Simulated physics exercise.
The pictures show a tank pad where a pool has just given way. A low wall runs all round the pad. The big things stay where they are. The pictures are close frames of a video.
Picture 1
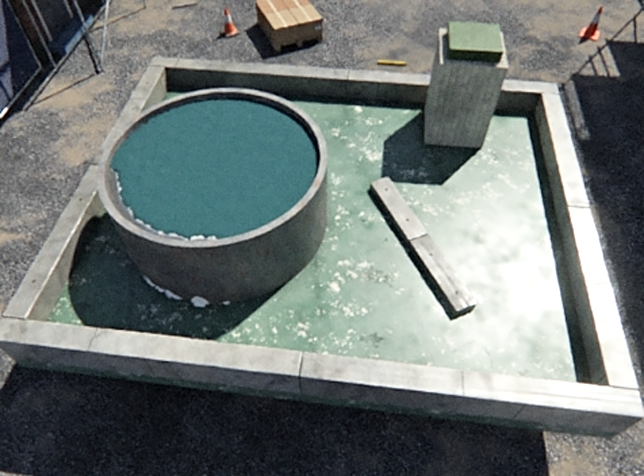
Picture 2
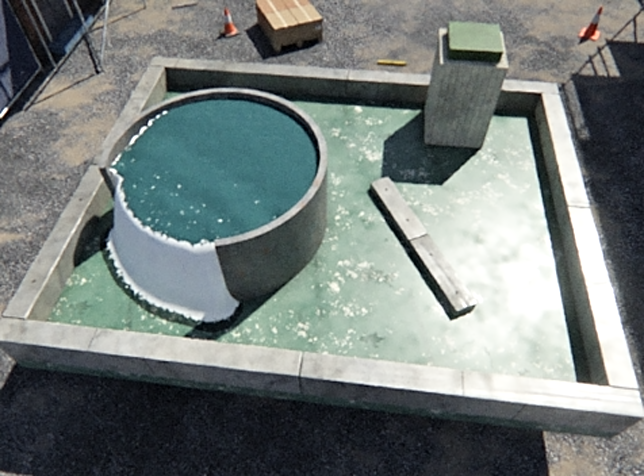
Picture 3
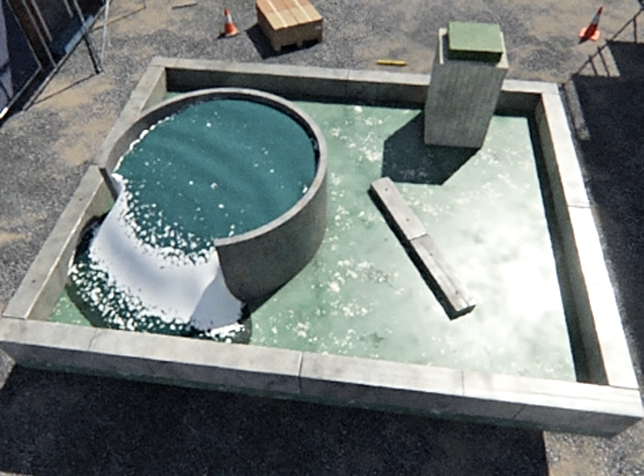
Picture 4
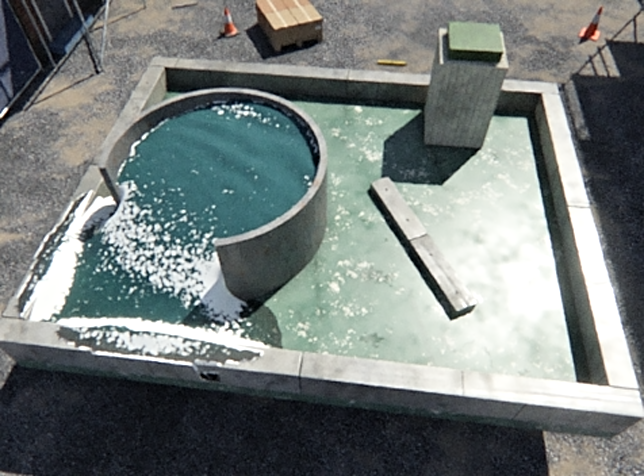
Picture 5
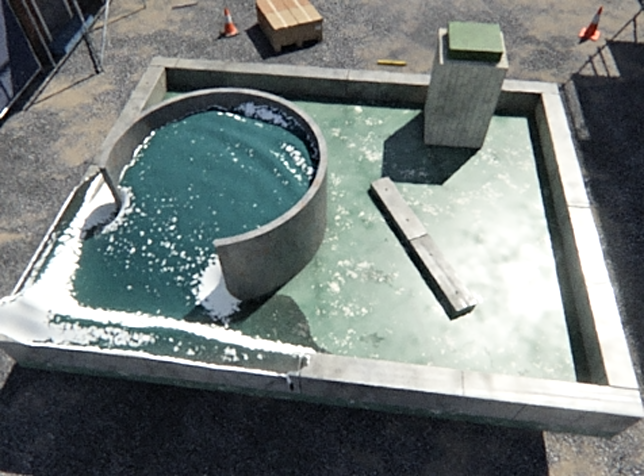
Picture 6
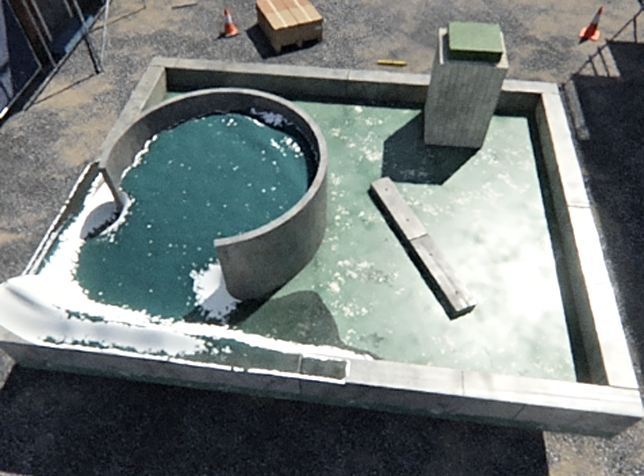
A gravel yard holding a low-walled rectangular concrete pad is seen from above at an angle by a still camera. A round grey tank of dark teal water stands at left in pale green shallow water, with a green-topped block, a fallen beam, a wooden pallet and orange cones around. The tank's front-left side opens, and foaming water pours out, spreads to the near-left walls and surges white along and over the corner.
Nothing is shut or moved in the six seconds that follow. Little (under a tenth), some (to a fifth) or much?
The share lost is above a fifth.
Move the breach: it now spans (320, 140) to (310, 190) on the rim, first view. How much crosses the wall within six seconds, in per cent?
Close to 2 %.
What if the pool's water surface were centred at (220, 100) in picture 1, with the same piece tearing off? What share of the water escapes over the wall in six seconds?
About 24 per cent.
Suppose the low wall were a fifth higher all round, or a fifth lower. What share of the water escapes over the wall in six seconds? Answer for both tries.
Roughly 22 per cent, then 42 per cent.
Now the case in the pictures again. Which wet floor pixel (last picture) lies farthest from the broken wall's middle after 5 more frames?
At about (587, 397).
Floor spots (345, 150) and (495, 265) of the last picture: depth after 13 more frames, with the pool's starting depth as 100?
In turn 0 and 2 in a hundred.
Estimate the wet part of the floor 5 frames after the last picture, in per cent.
Roughly 40 per cent.
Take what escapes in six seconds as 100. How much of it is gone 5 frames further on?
About 50 per cent.
A moment on, water covers 30 % of the floor; the low wall has let 8 % over.
Next, water covers 35 % of the floor; the low wall has let 16 % over.
Then, water covers 50 % of the floor; the low wall has let 30 % over.
Later, water covers 70 % of the floor; the low wall has let 31 % over.
In the end, water covers 80 % of the floor; the low wall has let 31 % over.
